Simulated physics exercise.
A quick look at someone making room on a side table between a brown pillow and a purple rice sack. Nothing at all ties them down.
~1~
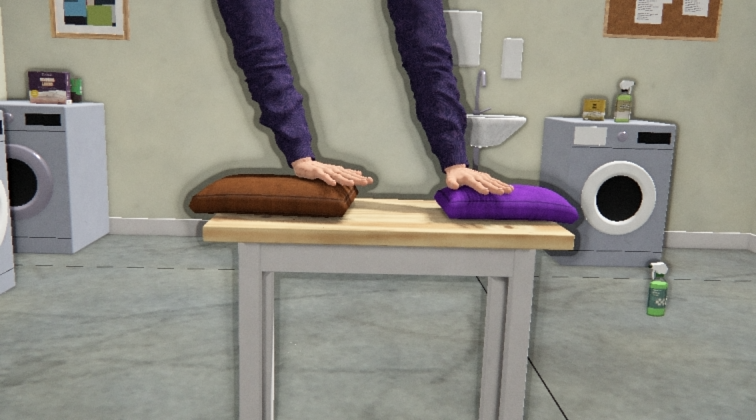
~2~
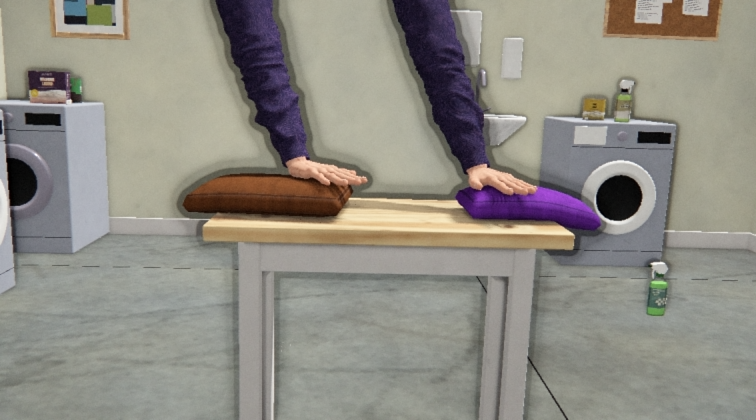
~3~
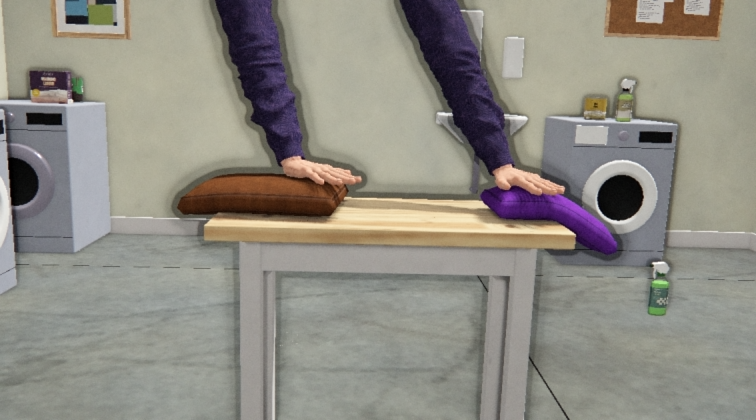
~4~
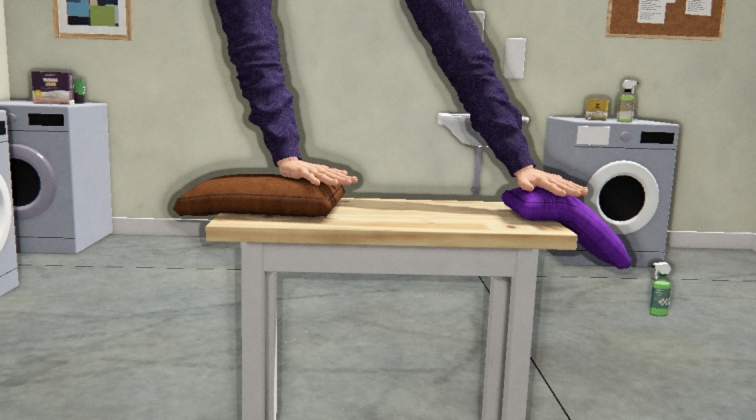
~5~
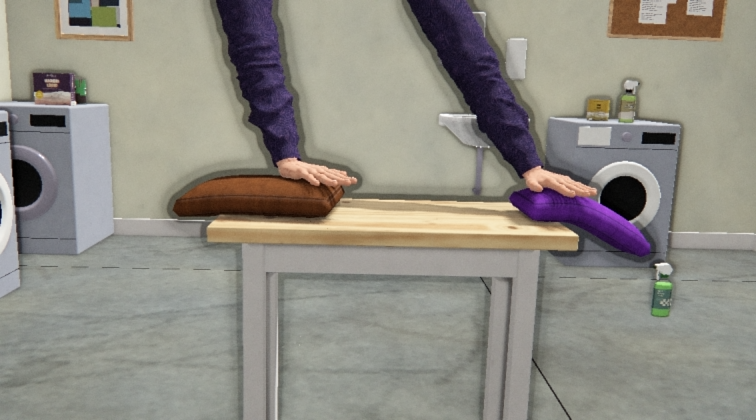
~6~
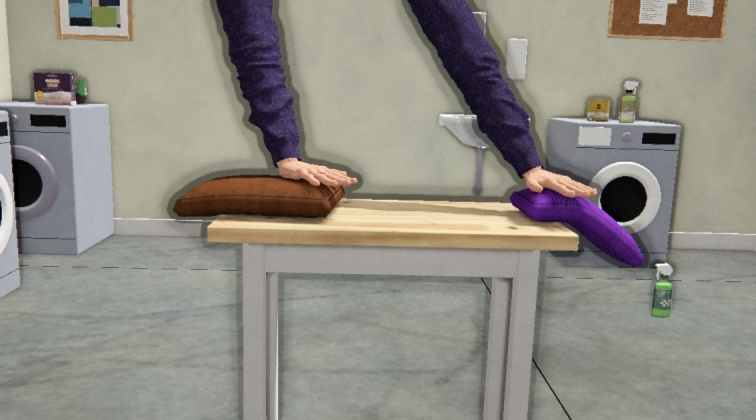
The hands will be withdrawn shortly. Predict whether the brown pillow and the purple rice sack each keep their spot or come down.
The brown pillow keeps its spot; the purple rice sack comes down.
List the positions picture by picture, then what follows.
The first picture shows pillow tip (203, 200); rice sack tip (567, 212).
The second picture shows pillow tip (197, 200); rice sack tip (588, 220).
The third picture shows pillow tip (192, 202); rice sack tip (604, 244).
The fourth picture shows pillow tip (188, 203); rice sack tip (617, 259).
The fifth picture shows pillow tip (188, 204); rice sack tip (636, 246).
The sixth picture shows pillow tip (188, 204), a small part past the edge; rice sack tip (629, 256), well over half past the edge.
Then, 0.24 s later than the last view, pillow at rest; rice sack falling near (583, 249).
Then, 0.48 s later than the last view, pillow at rest; rice sack falling near (583, 396).
Then, 0.72 s later than the last view, pillow at rest; rice sack on the floor.
Finally, pillow at rest; rice sack on the floor. The brown pillow remains on top and the purple rice sack goes down.
